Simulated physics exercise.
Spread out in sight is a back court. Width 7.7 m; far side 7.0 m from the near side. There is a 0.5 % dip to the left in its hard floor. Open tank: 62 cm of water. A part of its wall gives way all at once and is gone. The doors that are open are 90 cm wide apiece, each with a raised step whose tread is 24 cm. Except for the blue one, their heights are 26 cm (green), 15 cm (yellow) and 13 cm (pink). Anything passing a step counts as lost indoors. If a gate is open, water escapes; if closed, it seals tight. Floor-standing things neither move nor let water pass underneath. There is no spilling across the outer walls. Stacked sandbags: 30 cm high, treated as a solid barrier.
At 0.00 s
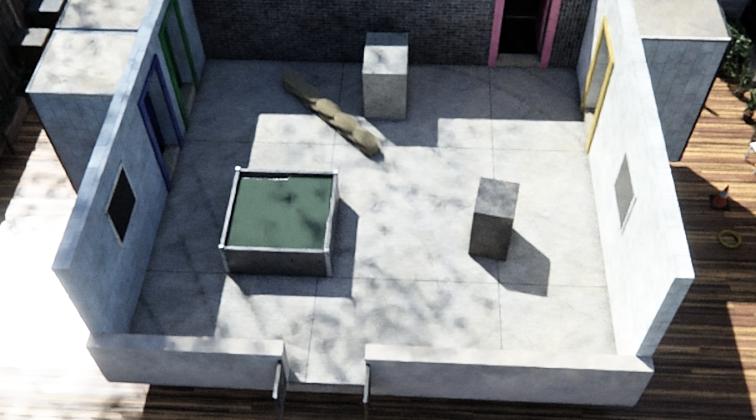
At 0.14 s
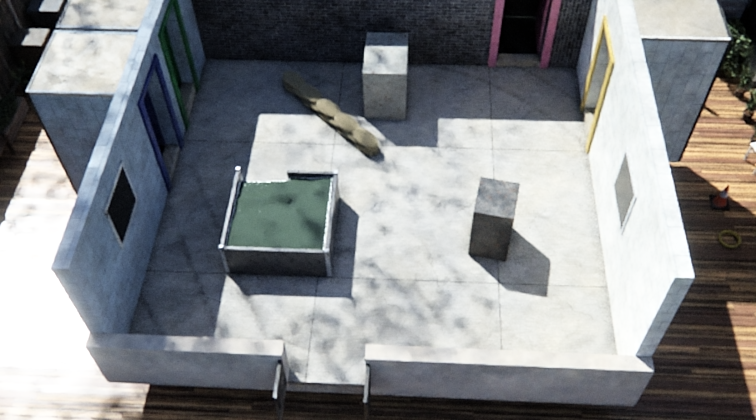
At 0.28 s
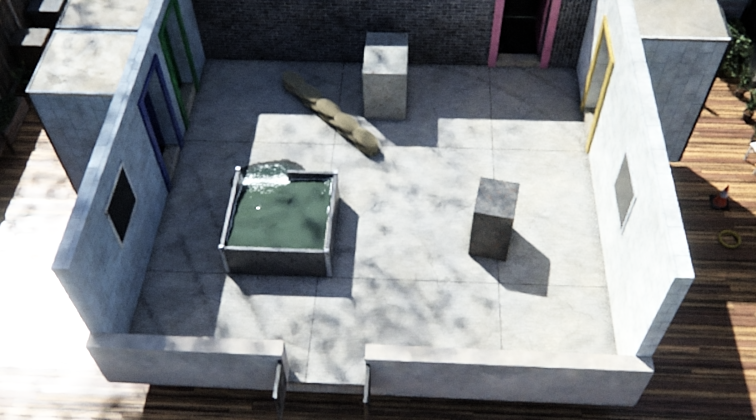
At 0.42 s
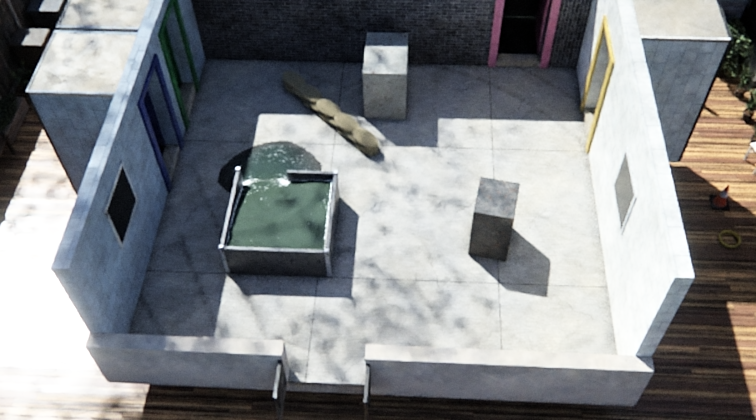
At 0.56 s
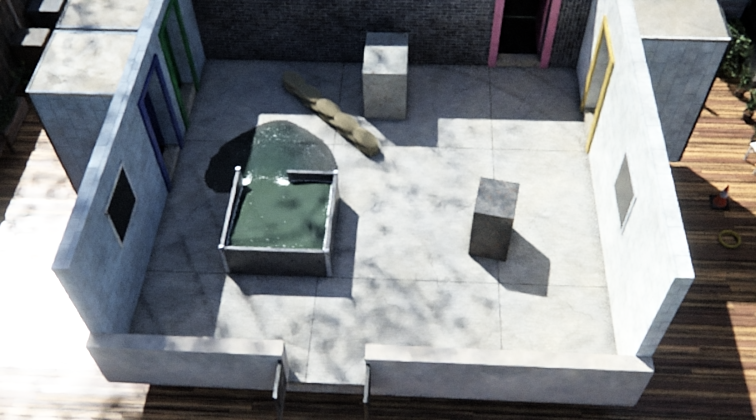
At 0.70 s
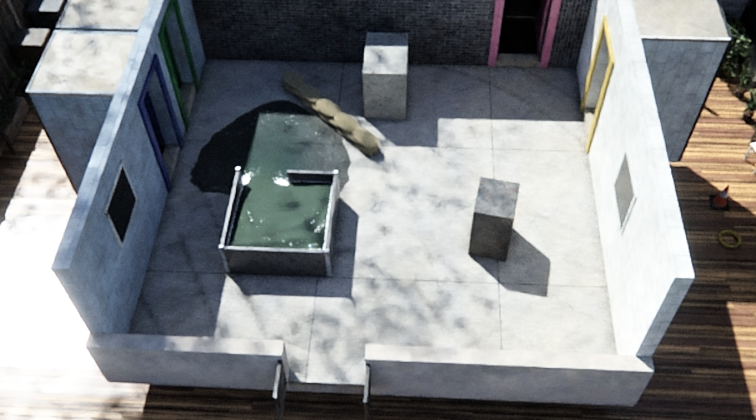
Green water pouring from the far side of an open tank and spreading across the pale floor of a walled courtyard.
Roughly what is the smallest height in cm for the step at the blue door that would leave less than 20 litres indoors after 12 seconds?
Close to 7.5 cm.
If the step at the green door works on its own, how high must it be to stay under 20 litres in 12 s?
Green door, minimum about 13.0 cm.
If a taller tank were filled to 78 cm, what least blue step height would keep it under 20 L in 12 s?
In that case, roughly 10.5 cm.
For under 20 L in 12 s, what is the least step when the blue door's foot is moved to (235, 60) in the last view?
You'd want it roughly 26 cm high.
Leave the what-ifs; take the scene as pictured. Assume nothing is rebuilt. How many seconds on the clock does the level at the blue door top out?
6.5 s.
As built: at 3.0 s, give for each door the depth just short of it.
In cm: Green 19, yellow 0, blue 5, pink 0.
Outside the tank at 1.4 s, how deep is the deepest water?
It gets to close to 34 centimetres there.
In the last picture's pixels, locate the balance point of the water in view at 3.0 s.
(265, 156).
After 1.4 s water covers 15 % of the floor, deepest (34 cm) near (268, 193); 6 cm at the blue door, 0 litres in over its 15 cm step.
After 3.0 s water covers 20 % of the floor, deepest (29 cm) near (235, 82); 5 cm at the blue door, 0 litres in over its 15 cm step.
After 12.0 s water covers 80 % of the floor, deepest (8 cm) near (136, 310); 6 cm at the blue door, 0 litres in over its 15 cm step.
At the blue door as built, the water arrived by 1.2 s and peaked near 10 cm at 6.4 s.
With a step of 6.5 cm, 33 litres would have come in within the 12 s; with 9 cm, 7 litres. So under 20 litres takes about 7.5 cm.
